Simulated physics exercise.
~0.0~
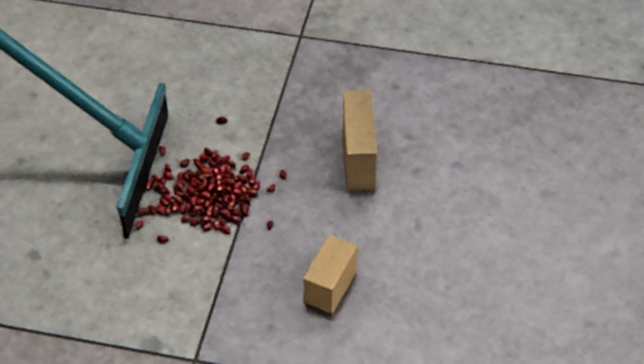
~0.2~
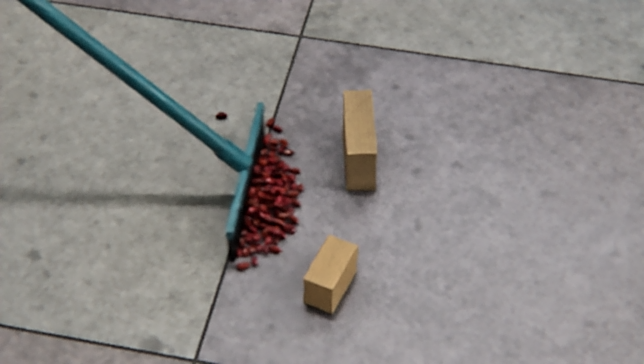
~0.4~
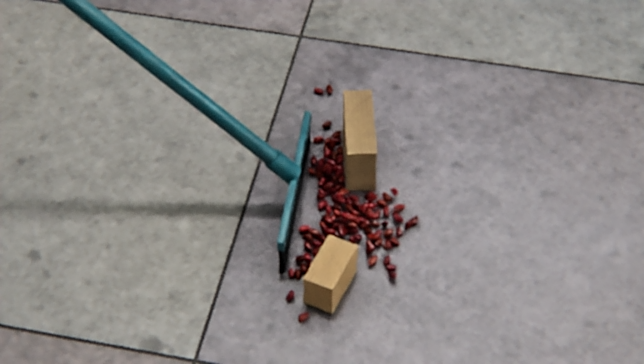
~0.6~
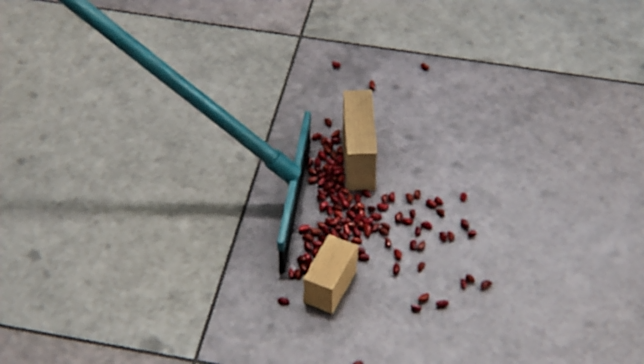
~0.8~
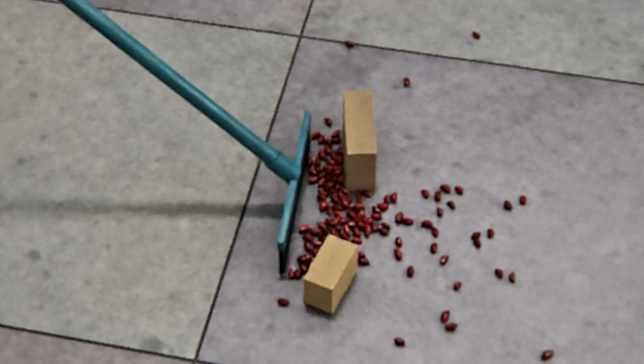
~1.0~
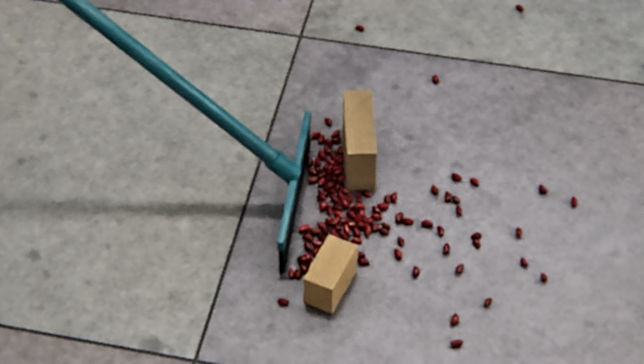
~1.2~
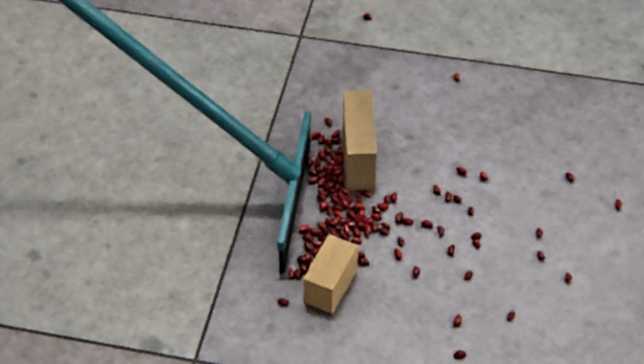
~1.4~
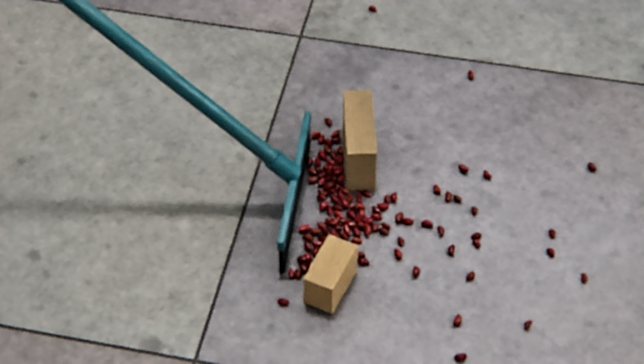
A teal squeegee pushed a pile of dark red beans rightwards across a grey tiled floor towards two wooden blocks, then stopped just short of them. Many beans stayed bunched by the blade and blocks, while others spilled through the gap and scattered beyond.
